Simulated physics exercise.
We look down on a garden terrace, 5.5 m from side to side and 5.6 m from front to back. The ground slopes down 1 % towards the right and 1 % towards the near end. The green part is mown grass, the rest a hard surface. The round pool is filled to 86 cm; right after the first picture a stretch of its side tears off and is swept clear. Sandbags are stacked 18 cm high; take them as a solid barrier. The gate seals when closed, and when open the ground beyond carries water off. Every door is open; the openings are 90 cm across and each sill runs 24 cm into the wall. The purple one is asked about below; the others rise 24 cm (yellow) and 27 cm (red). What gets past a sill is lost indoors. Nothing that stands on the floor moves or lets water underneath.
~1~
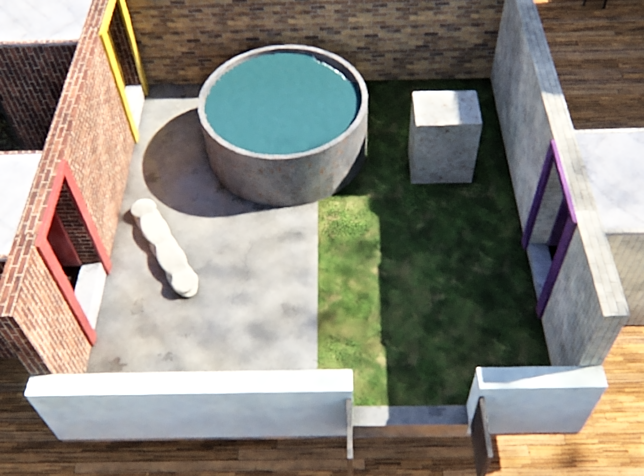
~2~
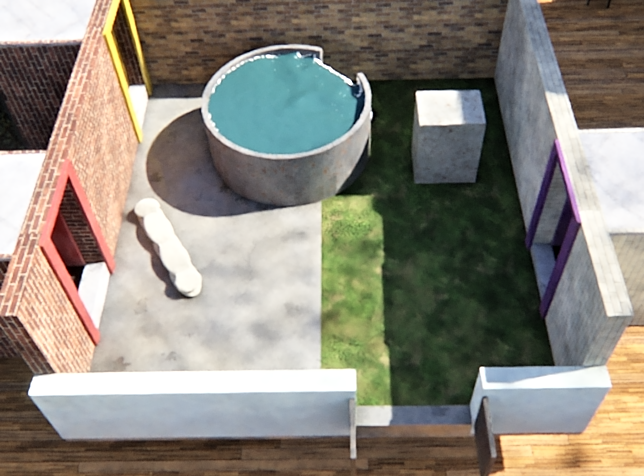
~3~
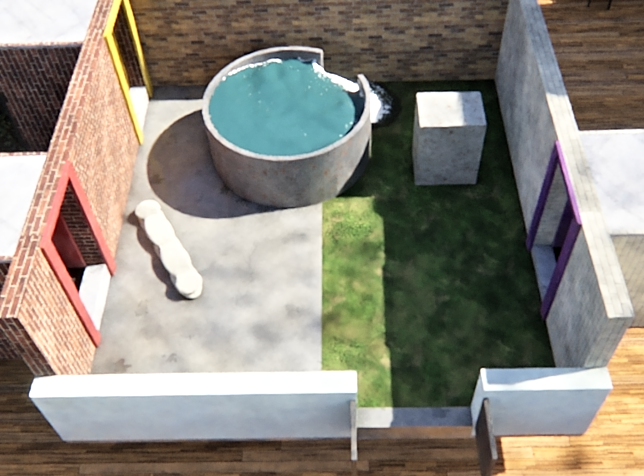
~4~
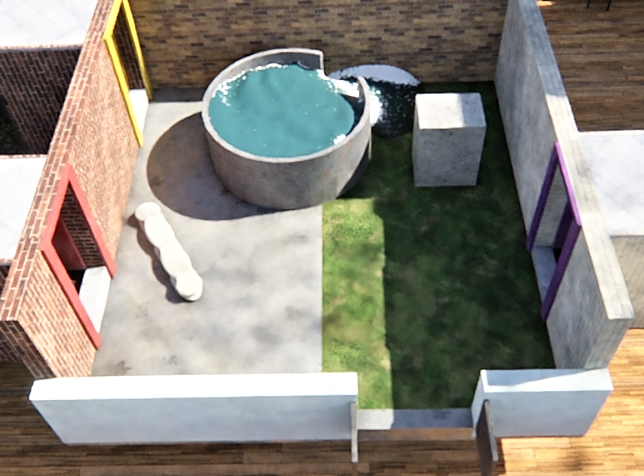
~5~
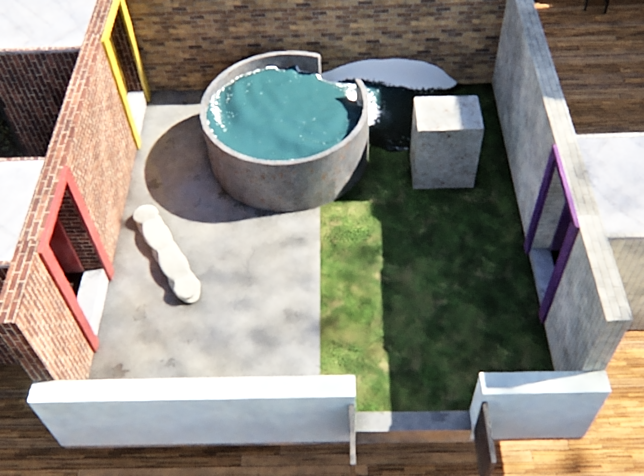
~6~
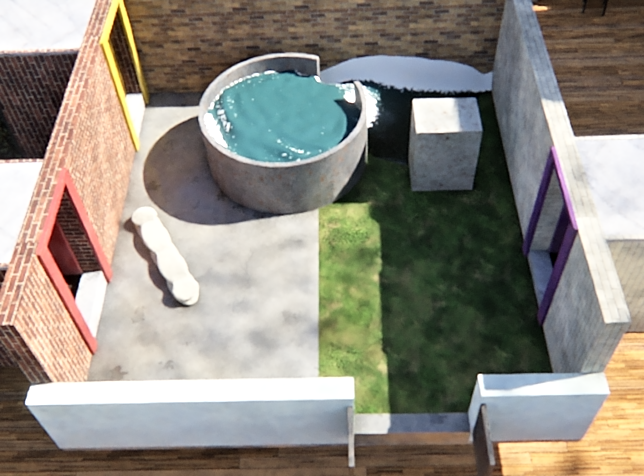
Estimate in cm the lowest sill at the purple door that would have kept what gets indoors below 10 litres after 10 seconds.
It would have to be roughly 9.5 cm high.
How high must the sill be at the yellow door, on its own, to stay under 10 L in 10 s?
Roughly 13.5 cm at yellow.
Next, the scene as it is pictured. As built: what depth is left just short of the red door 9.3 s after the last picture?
Roughly 8.0 cm deep.
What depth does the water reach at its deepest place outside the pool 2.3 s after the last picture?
About 39 cm.
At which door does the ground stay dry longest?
The red one.
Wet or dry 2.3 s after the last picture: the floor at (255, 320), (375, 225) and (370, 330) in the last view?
In turn: Not reached, not reached, dry.
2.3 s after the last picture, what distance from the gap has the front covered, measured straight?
About 5.4 m.
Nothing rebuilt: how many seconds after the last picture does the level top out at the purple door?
Around 1.8 s.
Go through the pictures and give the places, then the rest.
Still water, 86 cm deep, in the round pool at (283, 102); the purple door at (549, 229) is dry, in the first frame.
The gap is on the far side, the front 0.3 m out at a hidden place; the back of the round pool holds 86 cm, in the second frame.
The front is at (376, 84), 0.8 m from the gap on the far side; 0.8 m2 of floor is wet, 86 cm left at the back, in the third frame.
The gap is on the far side, the front 1.3 m out at (417, 83); the back of the round pool holds 85 cm, in the fourth frame.
The front is at (460, 84), 2.0 m from the gap on the far side; 2.1 m2 of floor is wet, 82 cm left at the back, in the fifth frame.
The gap is on the far side, the front 2.4 m out at (489, 85); the back of the round pool holds 77 cm; 2.7 m in a straight line remain to the purple door at (550, 236), in the sixth frame.
Then, 0.7 s after the last picture water covers 20 % of the floor, deepest (60 cm) near (485, 86); it has not reached the purple door.
Then, 2.3 s after the last picture water covers 45 % of the floor, deepest (39 cm) near (350, 88); 12 cm at the purple door, 0 litres in over its 15 cm sill.
Then, 9.3 s after the last picture water covers 95 % of the floor, deepest (16 cm) near (491, 116); 11 cm at the purple door, 0 litres in over its 15 cm sill.
At the purple door as built, the water peaked near 14 cm, 1.7 s after the last picture.
With a sill of 8 cm, 19 litres would have come in within the 10 s; with 11 cm, 3 litres. So under 10 litres takes about 9.5 cm.
